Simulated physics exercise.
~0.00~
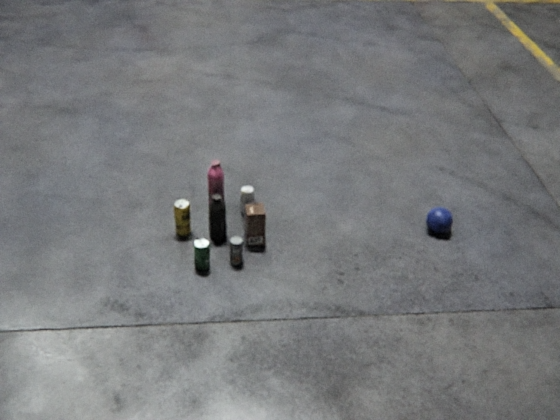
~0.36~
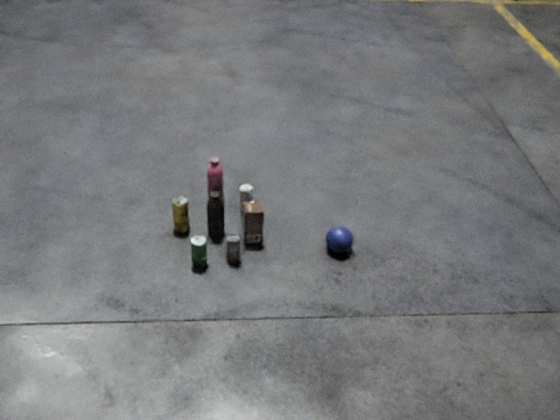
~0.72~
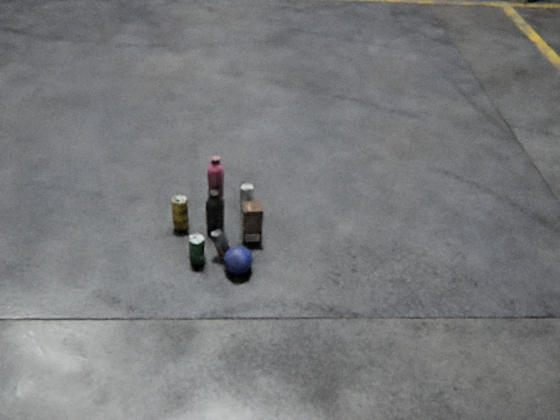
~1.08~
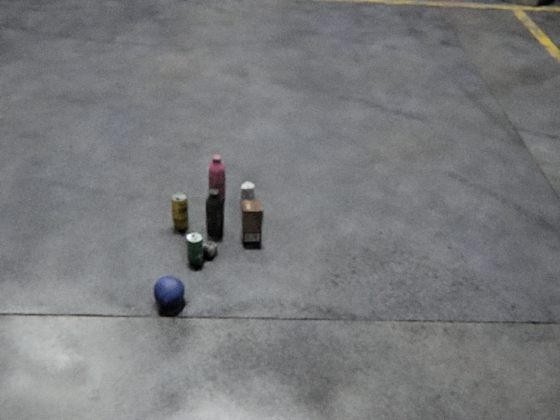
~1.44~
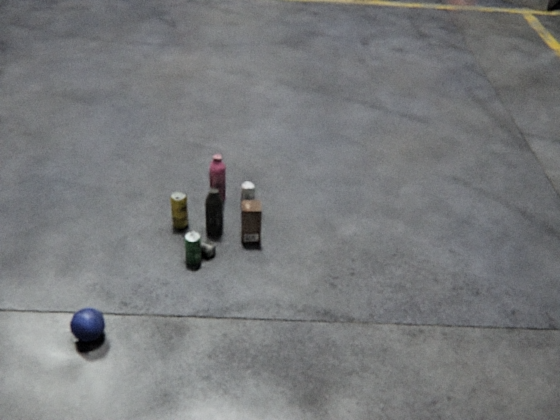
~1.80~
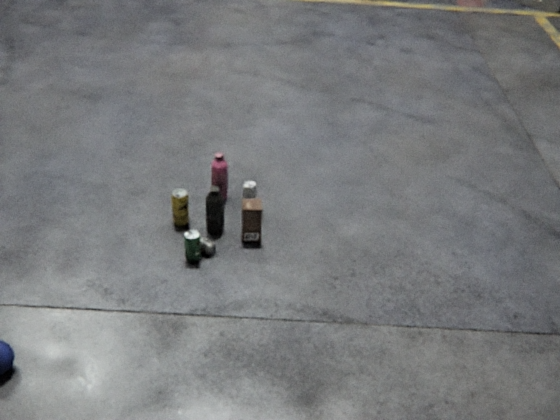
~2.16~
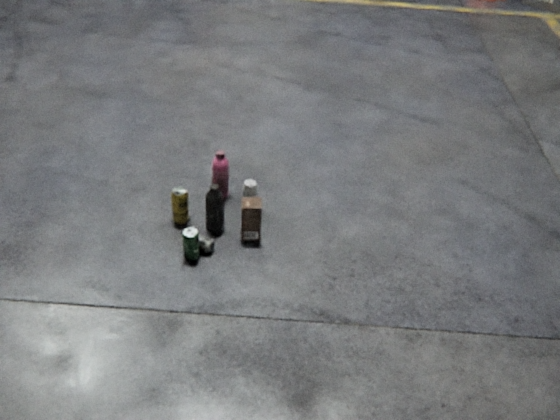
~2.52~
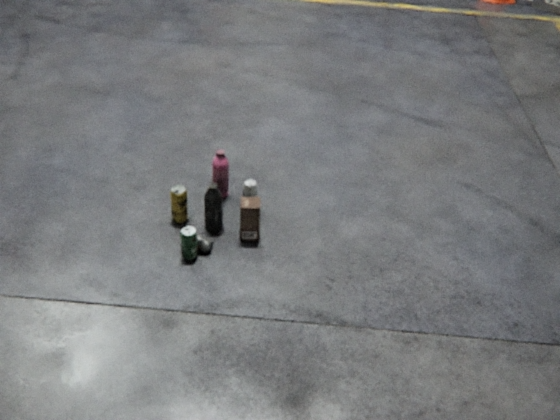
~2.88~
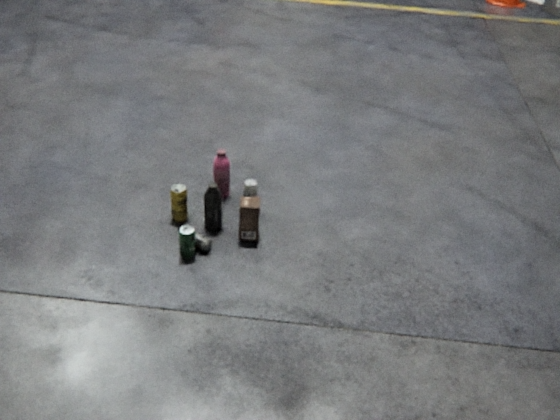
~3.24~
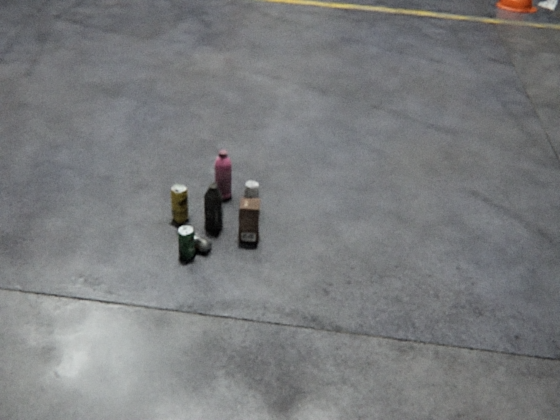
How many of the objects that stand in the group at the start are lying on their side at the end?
One of them is lying on its side at the end, the small grey can at the front of the group.
